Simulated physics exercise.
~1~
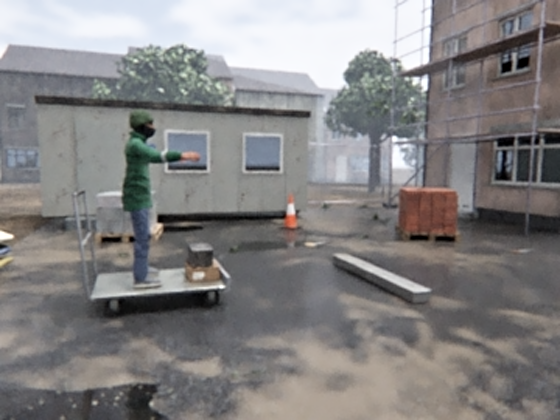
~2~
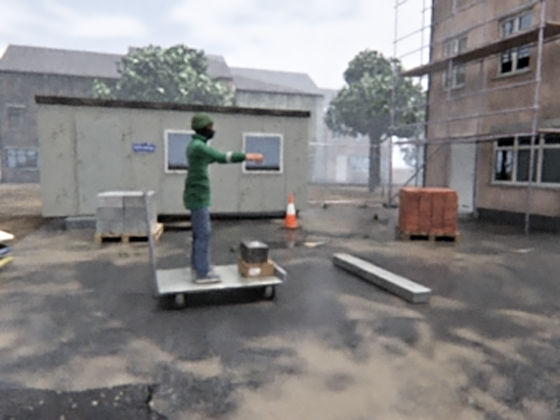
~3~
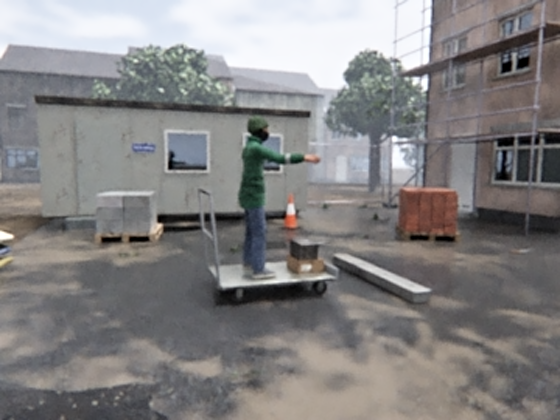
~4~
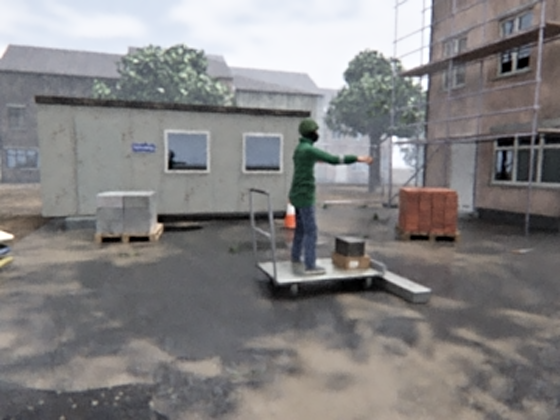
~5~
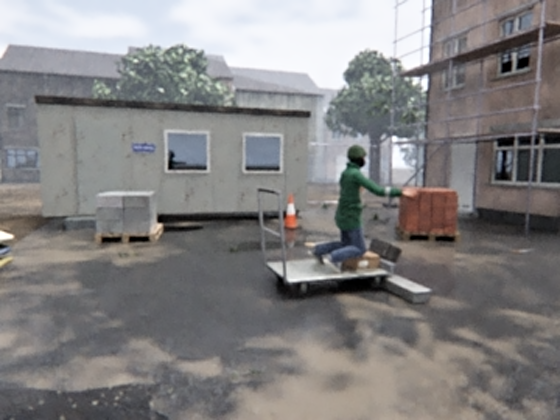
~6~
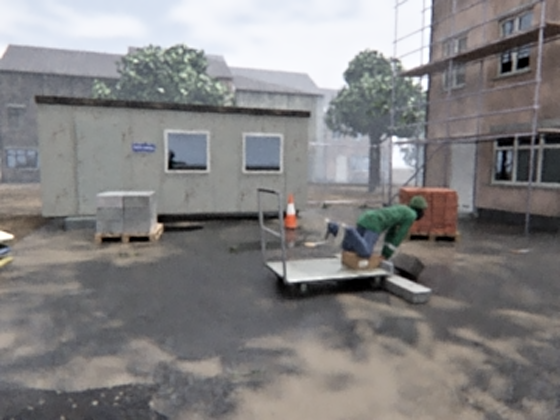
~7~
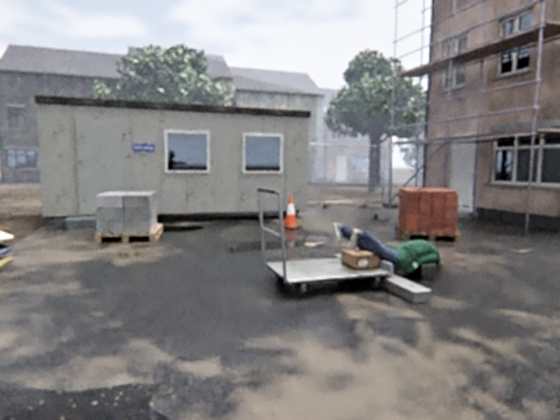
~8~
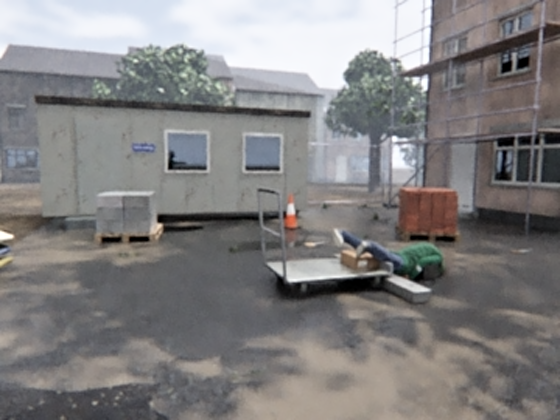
A flat trolley carrying a standing worker in green, a dark box and a brown carton rolled right across a wet yard and stopped abruptly at a low kerb, pitching worker and dark box over the front while the carton stayed aboard.
